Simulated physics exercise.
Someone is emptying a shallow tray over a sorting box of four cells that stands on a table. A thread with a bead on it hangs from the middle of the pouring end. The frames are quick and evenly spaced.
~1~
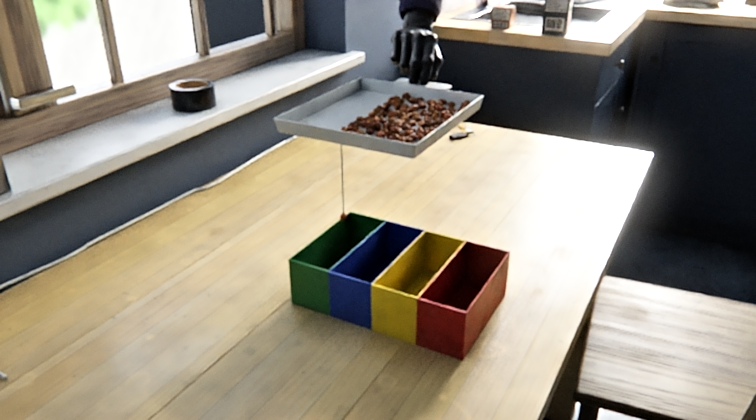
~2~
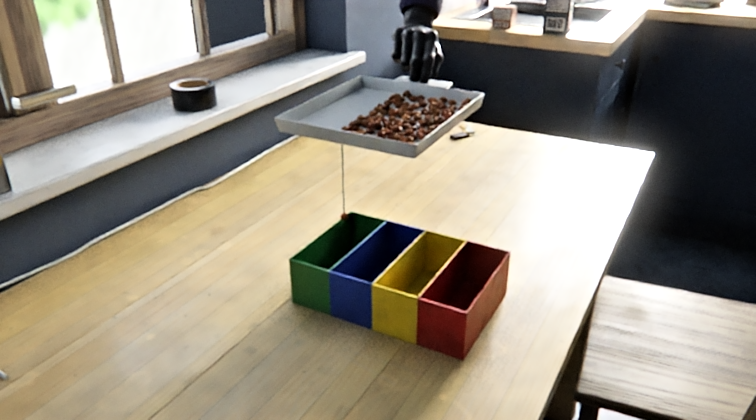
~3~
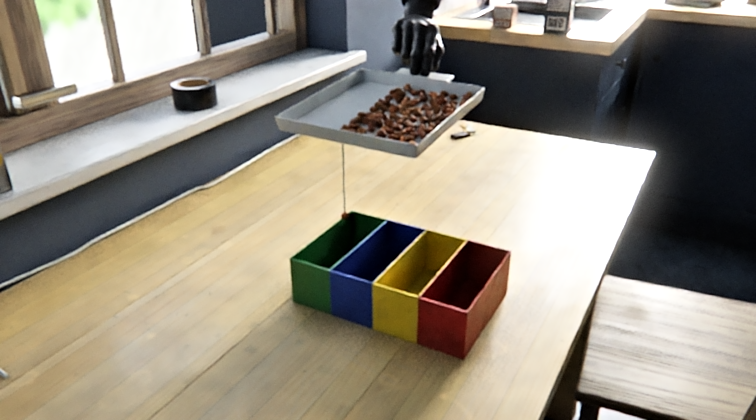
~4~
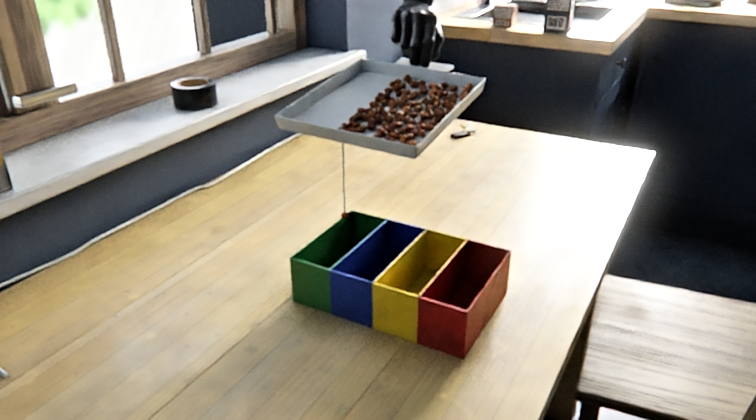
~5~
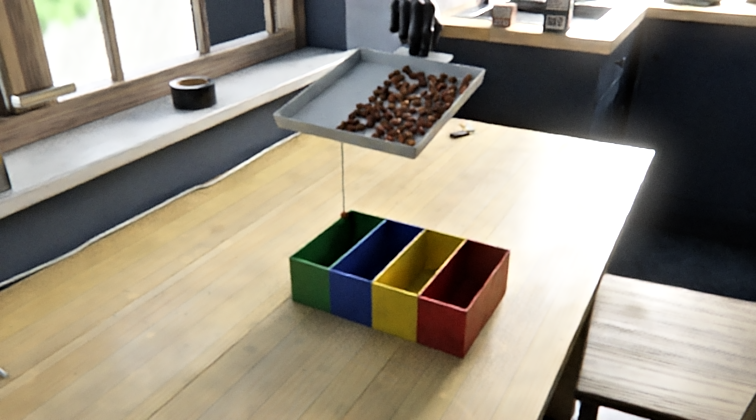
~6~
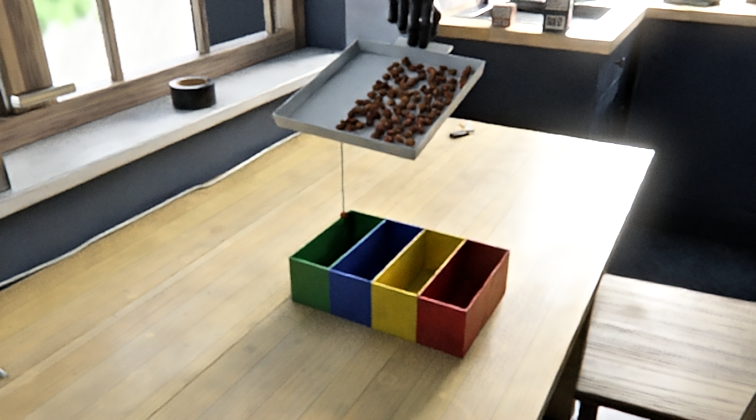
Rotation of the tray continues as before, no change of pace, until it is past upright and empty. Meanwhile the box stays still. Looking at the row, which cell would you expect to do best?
I would expect the blue cell to do best.
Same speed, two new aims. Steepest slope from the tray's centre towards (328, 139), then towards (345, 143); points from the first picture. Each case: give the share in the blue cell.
Respectively 0 % and 40 %.
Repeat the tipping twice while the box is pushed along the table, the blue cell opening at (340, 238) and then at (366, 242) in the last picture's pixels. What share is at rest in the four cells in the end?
First placement near 100 percent, second near 100 percent.
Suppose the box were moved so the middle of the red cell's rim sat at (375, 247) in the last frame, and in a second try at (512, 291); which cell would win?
First try: The red cell. Second try: That green cell.
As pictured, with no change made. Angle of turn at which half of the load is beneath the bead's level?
Somewhere near 105 degrees, I'd say.
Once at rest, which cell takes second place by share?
The green one.
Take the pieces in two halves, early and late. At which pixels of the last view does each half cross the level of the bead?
The opening part goes through (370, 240); what follows goes through (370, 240).
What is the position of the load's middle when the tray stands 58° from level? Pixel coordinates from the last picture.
I'd put the middle of the pieces at roughly (381, 128).
Soon, tray tipped steeply; nearly all on the tray; a stray few falling or outside the box.
A while on, tray tipped right over; about half on the tray; about a quarter in the blue cell; a small part in the green cell; a small part in the yellow cell; a small part falling or outside the box.
Towards the end, tray tipped past a quarter turn; about half in the blue cell; about a third in the green cell; a small part in the yellow cell; a stray few in the red cell; a stray few falling or outside the box.
Finally, tray tipped past a quarter turn; about half in the blue cell; about a third in the green cell; a small part in the yellow cell; a stray few in the red cell; a stray few outside the box.
